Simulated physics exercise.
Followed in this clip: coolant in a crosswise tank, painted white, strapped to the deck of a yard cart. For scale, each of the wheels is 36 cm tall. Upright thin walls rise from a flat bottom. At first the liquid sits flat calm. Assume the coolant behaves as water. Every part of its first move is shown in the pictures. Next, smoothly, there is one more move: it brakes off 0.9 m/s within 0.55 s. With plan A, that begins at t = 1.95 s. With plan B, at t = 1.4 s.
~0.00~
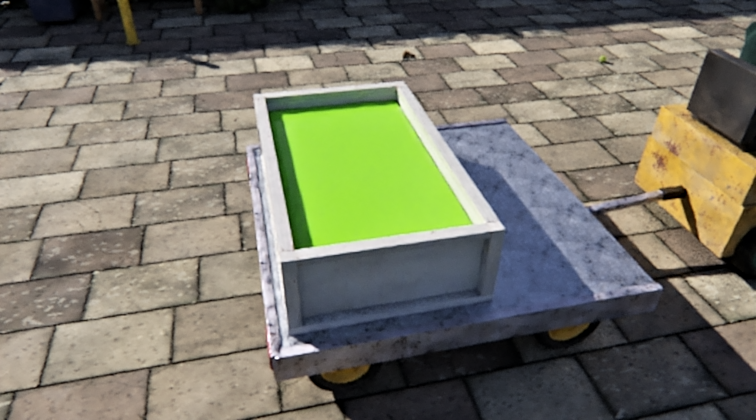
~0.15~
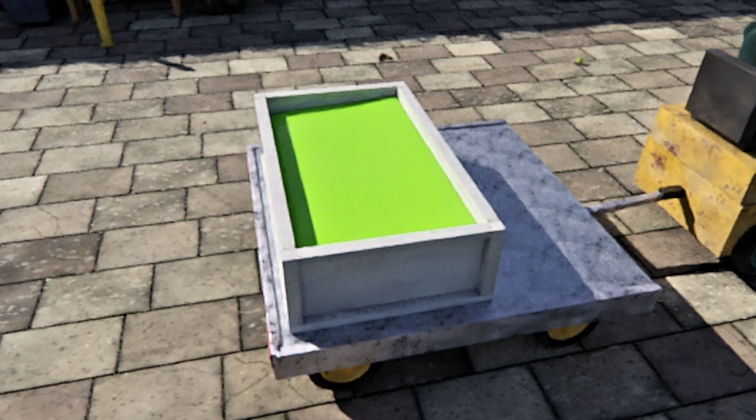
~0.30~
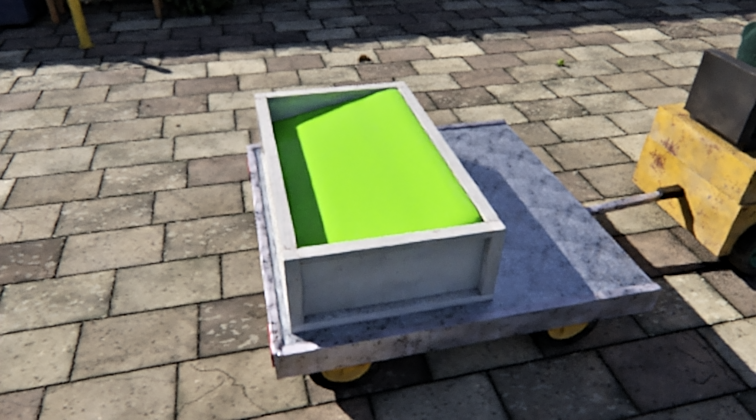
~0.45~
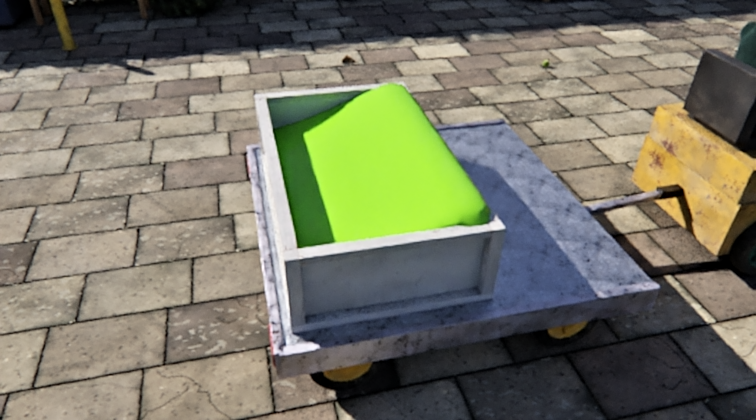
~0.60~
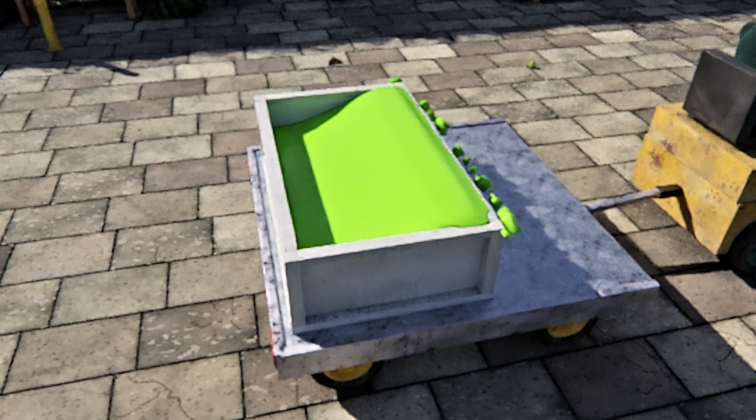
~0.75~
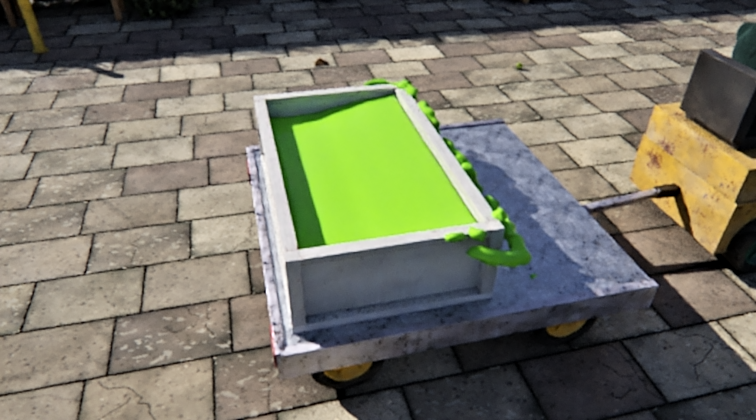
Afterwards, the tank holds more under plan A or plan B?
Under plan A it holds more.
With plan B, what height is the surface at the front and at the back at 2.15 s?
Measured: Front = 26 cm, back = 24 cm.
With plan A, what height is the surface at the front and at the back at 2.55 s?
Level, front = 38 cm; level, back = 20 cm.
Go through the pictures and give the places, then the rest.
In the first frame, level at the front (386, 105); level at the back (283, 114); still flat; the front is on the right, levels are read along the far wall; a wheel hub at (347, 371).
In the second frame, level at the front (386, 104); level at the back (284, 116); rising 2° towards the front.
In the third frame, level at the front (386, 94); level at the back (285, 124); rising 13° towards the front.
In the fourth frame, level at the front (386, 88); level at the back (286, 131); rising 20° towards the front.
In the fifth frame, level at the front (385, 92); level at the back (285, 132); rising 17° towards the front.
In the sixth frame, level at the front (384, 102); level at the back (284, 123); rising 7° towards the front; a wheel hub at (350, 369); coolant is coming over the front.
For plan A, By 2.55 s front 39 cm, middle 24 cm, back 19 cm above the floor; the loss stands at 5 per cent, over the front.
For plan A, By 5.49 s the loss stands at 8 per cent, mostly over the front, some over the back, 24 of 312 litres.
For plan B, By 2.15 s front 27 cm, middle 27 cm, back 25 cm above the floor; the loss stands at 11 per cent, over the front.
For plan B, By 4.93 s the loss stands at 13 per cent, over the front, 41 of 312 litres.
